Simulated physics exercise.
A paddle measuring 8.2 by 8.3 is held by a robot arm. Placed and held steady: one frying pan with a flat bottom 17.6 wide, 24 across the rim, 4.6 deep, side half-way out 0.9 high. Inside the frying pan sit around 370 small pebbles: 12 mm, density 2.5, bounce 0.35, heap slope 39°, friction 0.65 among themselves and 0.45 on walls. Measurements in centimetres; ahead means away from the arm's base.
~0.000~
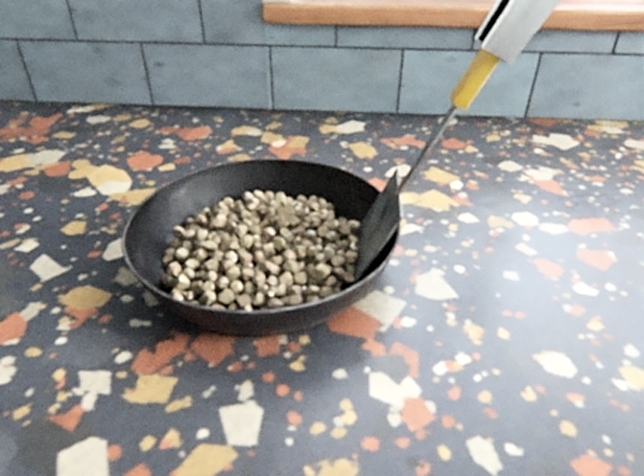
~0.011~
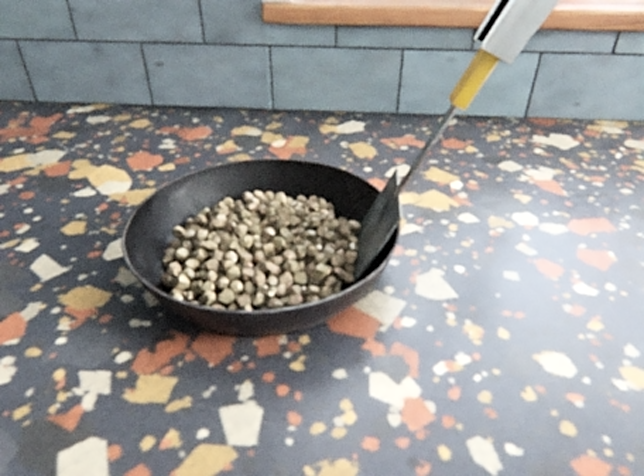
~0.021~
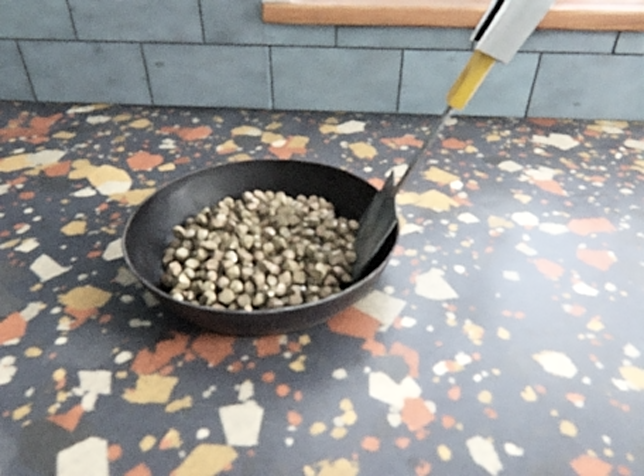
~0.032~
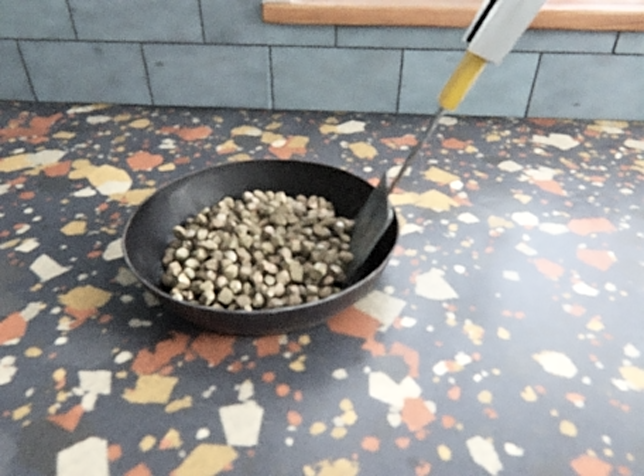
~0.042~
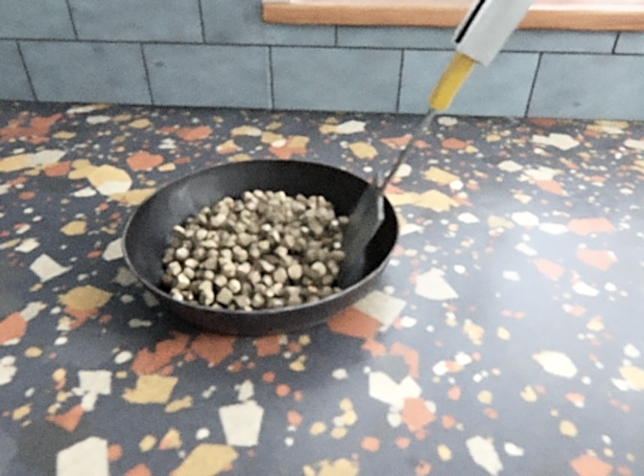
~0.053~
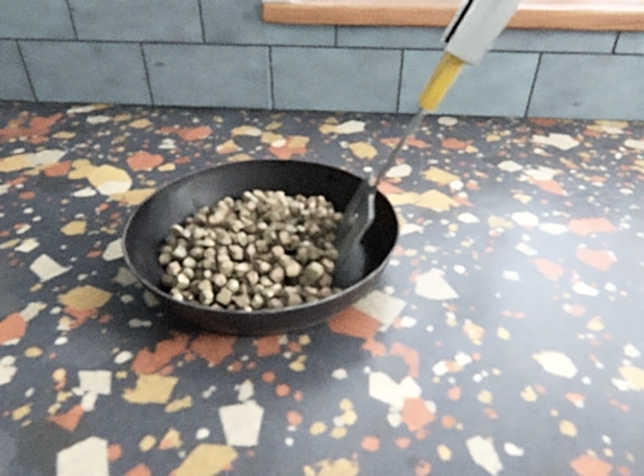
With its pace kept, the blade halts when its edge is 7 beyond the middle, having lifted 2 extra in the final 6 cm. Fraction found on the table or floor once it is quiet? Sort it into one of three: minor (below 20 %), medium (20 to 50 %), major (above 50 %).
Minor, below 20 %.
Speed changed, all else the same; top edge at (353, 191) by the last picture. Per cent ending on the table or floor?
That share would be some 25 percent.
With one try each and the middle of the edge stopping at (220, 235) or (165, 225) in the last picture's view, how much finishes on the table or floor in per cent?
About 0 and 40 per cent.
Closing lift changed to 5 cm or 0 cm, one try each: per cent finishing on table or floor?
I'd say close to 10 percent for the first and close to 10 percent for the second.
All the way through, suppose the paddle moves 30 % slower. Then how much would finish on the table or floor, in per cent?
Some 5 in a hundred.
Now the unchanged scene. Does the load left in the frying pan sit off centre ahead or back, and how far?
The balance point lies close to 5.0 cm ahead.
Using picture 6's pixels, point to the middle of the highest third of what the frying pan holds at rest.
At about (175, 219).
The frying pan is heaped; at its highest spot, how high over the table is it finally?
6.5 cm.
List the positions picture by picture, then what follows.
Paddle top edge at (400, 191), sloping 65°; upper third of the load around (266, 237), from x 165 to 355, top at y 195; 369 in the frying pan, in the first picture.
Paddle top edge at (399, 191), sloping 65°; upper third of the load around (266, 237), from x 165 to 355, top at y 195, in the second picture.
Paddle top edge at (396, 191), sloping 65°; upper third of the load around (268, 237), from x 165 to 355, top at y 195, in the third picture.
Paddle top edge at (389, 192), sloping 65°; upper third of the load around (270, 238), from x 165 to 350, top at y 195, in the fourth picture.
Paddle top edge at (380, 192), sloping 65°; upper third of the load around (268, 237), from x 165 to 350, top at y 195, in the fifth picture.
Paddle top edge at (371, 192), sloping 65°; upper third of the load around (267, 234), from x 165 to 350, top at y 195; 369 in the frying pan, in the sixth picture.
After 0.12 s, sloping 65°, highest piece 5 above the table; 369 in the frying pan.
After 0.18 s, sloping 65°, highest piece 6 above the table; 369 in the frying pan.
After 0.41 s, sloping 65°, highest piece 8 above the table; 325 in the frying pan, 36 on the table or floor, 8 on the blade or in flight.
After 1.46 s, sloping 65°, highest piece 6 above the table; 324 in the frying pan, 45 on the table or floor.
At rest, 324 in the frying pan, 45 on the table or floor. That is 12 % on the table or floor.
